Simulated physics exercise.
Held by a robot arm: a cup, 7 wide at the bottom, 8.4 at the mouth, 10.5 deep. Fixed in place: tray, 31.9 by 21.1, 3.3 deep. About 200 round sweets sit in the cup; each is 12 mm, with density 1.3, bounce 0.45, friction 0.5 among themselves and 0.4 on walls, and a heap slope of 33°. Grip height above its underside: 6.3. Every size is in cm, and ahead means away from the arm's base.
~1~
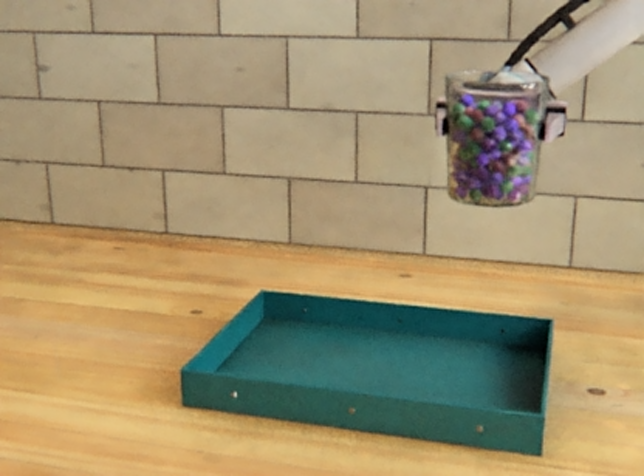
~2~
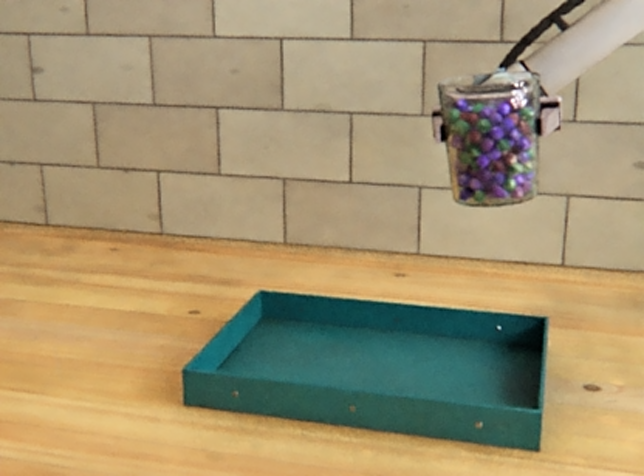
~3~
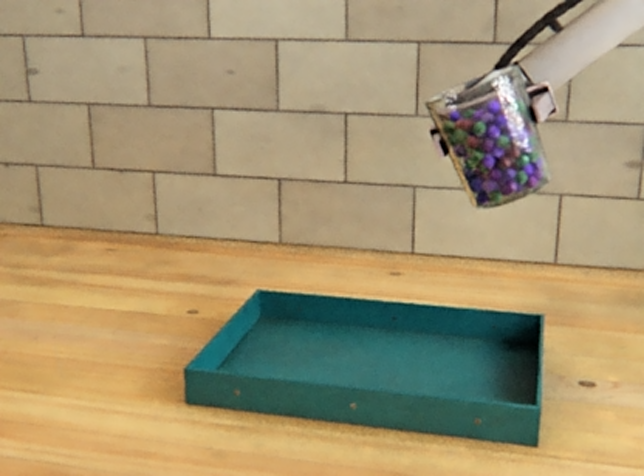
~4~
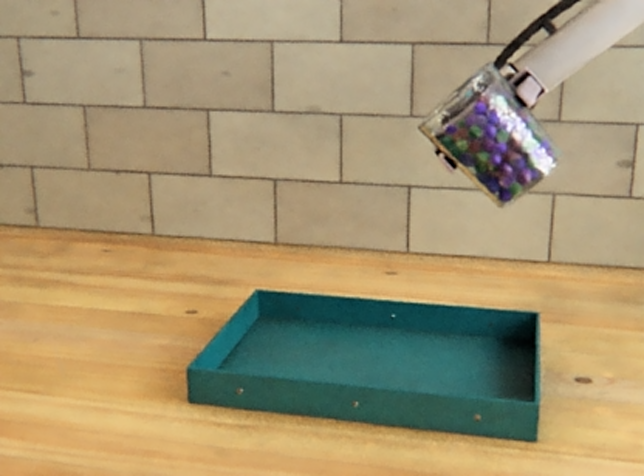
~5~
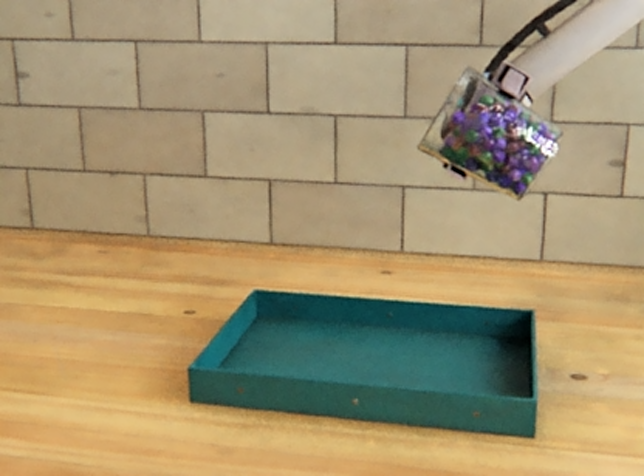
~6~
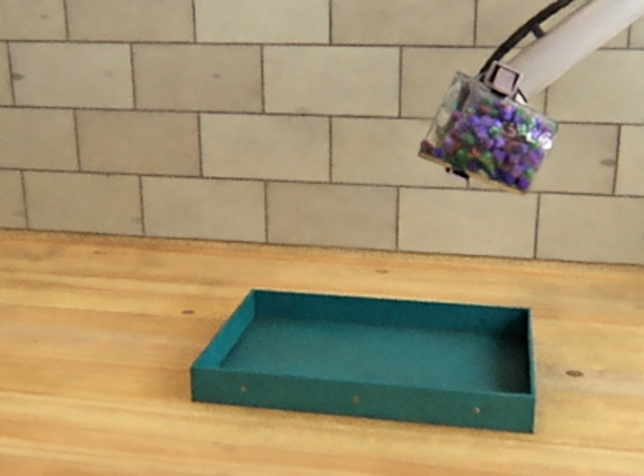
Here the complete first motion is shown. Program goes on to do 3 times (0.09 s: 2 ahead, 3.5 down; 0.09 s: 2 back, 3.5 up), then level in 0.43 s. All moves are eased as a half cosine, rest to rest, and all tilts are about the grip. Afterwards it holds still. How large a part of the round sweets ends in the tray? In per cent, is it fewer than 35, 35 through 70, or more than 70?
Fewer than 35 per cent.
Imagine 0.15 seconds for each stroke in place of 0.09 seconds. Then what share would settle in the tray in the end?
I'd expect close to 0 per cent then.
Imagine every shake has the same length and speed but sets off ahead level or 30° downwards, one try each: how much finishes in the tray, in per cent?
Roughly 45 per cent, then 25 per cent.
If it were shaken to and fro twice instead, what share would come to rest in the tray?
Expected share: About 10 %.
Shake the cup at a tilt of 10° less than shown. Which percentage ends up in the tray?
It would be near 5 per cent.
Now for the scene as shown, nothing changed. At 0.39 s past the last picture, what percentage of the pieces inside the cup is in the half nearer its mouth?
That share comes to roughly 45 percent.
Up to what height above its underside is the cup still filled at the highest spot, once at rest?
Height at rest: Approx. 9.5 cm.
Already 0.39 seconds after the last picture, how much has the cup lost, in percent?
5 %.
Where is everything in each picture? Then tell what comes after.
In the first picture, cup middle at (494, 140), level; upper third of the load around (496, 123), from x 455 to 535, top at y 105; 197 in the cup.
In the second picture, cup middle at (492, 141), tilted 6° forward; upper third of the load around (494, 125), from x 455 to 530, top at y 105.
In the third picture, cup middle at (492, 140), tilted 23° forward; upper third of the load around (496, 126), from x 450 to 540, top at y 100.
In the fourth picture, cup middle at (494, 139), tilted 44° forward; upper third of the load around (499, 124), from x 450 to 550, top at y 100.
In the fifth picture, cup middle at (492, 138), tilted 61° forward; upper third of the load around (498, 122), from x 450 to 550, top at y 100.
In the sixth picture, cup middle at (490, 137), tilted 67° forward; upper third of the load around (498, 122), from x 425 to 550, top at y 105; 197 in the cup.
Then, 0.39 s after the last picture, tilted 67° forward, highest piece 28 above the table; 188 in the cup, 3 in the tray, 6 in flight or on a rim.
Then, 0.78 s after the last picture, tilted 28° forward, highest piece 27 above the table; 165 in the cup, 25 in the tray, 3 on the table or floor, 4 in flight or on a rim.
Then, 1.17 s after the last picture, level, highest piece 29 above the table; 165 in the cup, 27 in the tray, 5 on the table or floor.
Then, 2.22 s after the last picture, level, highest piece 29 above the table; 165 in the cup, 27 in the tray, 5 on the table or floor.
Final count, 165 in the cup, 27 in the tray, 5 on the table or floor. That is 14 % in the tray.
